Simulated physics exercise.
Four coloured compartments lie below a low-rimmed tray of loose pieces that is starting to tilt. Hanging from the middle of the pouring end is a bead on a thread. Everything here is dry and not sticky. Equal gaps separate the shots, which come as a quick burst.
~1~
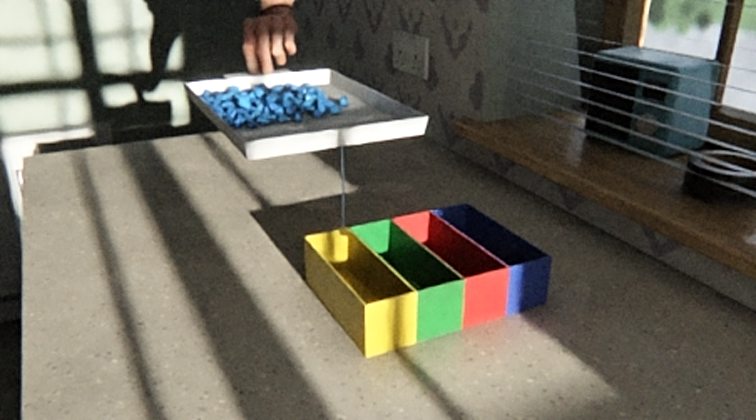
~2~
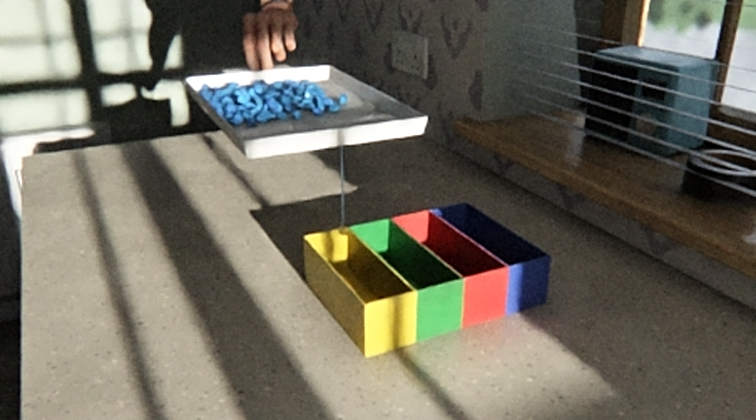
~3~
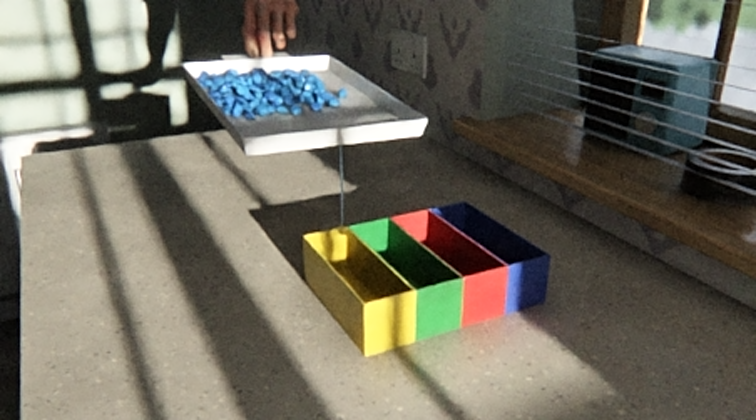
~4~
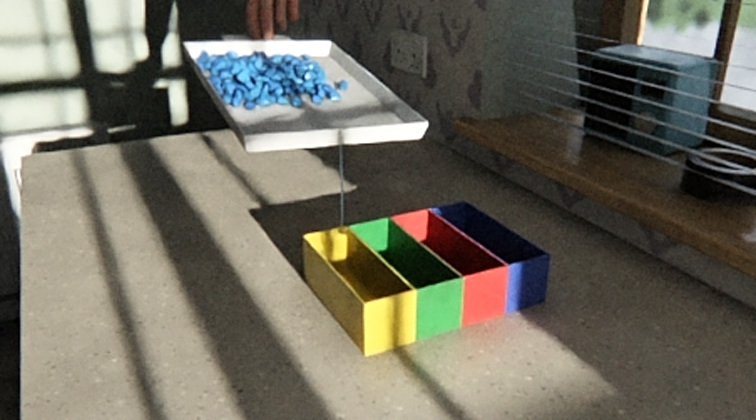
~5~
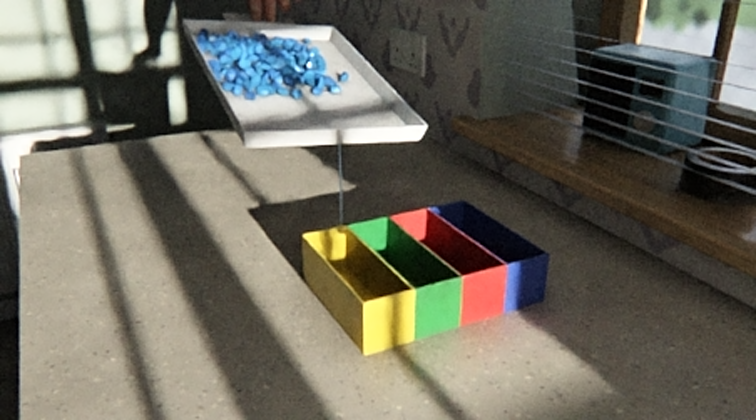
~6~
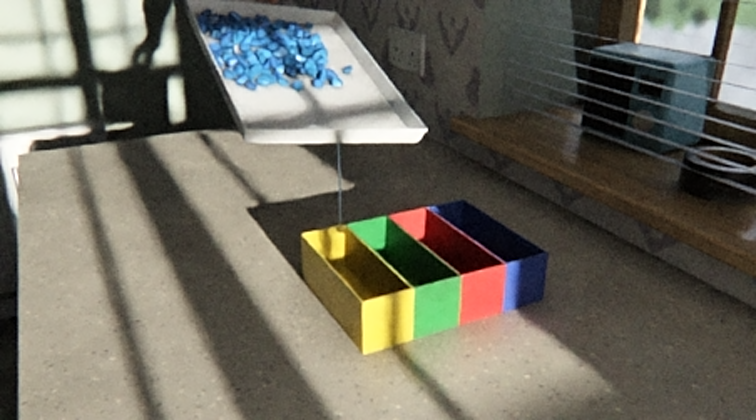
The clip opens on a hand at the far edge of a white tray of blue stones, held above a box with yellow, green, red and blue compartments. The tray stays almost level at first, then its far side rises steadily and steepens the slope, while the stones remain bunched toward the raised end.
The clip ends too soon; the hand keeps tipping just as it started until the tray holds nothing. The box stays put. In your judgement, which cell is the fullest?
In my judgement the red cell is fullest.
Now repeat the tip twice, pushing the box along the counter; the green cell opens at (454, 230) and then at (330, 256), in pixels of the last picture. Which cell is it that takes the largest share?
Try 1 - the yellow one. Try 2 - that blue cell.
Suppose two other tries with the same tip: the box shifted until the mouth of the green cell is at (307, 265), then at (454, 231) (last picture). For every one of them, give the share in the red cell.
It would be near 10 per cent first and near 0 per cent second.
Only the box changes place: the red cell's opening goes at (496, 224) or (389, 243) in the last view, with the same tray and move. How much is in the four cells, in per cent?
First case: Some 90 %; second case: Some 90 %.
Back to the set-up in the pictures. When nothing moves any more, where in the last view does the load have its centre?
The centre comes to rest near (438, 287).
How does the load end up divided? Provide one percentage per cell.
Yellow cell some 0; green cell some 40; red cell some 50; blue cell some 10.
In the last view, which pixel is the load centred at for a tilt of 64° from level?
I'd mark the middle close to (383, 120).
Shortly afterwards, tray tipped steeply; all but a few on the tray; a little falling or outside the box.
Next, tray tipped past a quarter turn; near a quarter on the tray; near half in the red cell; near a quarter in the green cell; a little in the blue cell; a little in the yellow cell; only a few falling or outside the box.
Some moments later, tray tipped past a quarter turn; near half in the red cell; near a third in the green cell; a little in the blue cell; a little in the yellow cell.
In the end, tray tipped past a quarter turn; near half in the red cell; near a third in the green cell; a little in the blue cell; a little in the yellow cell.
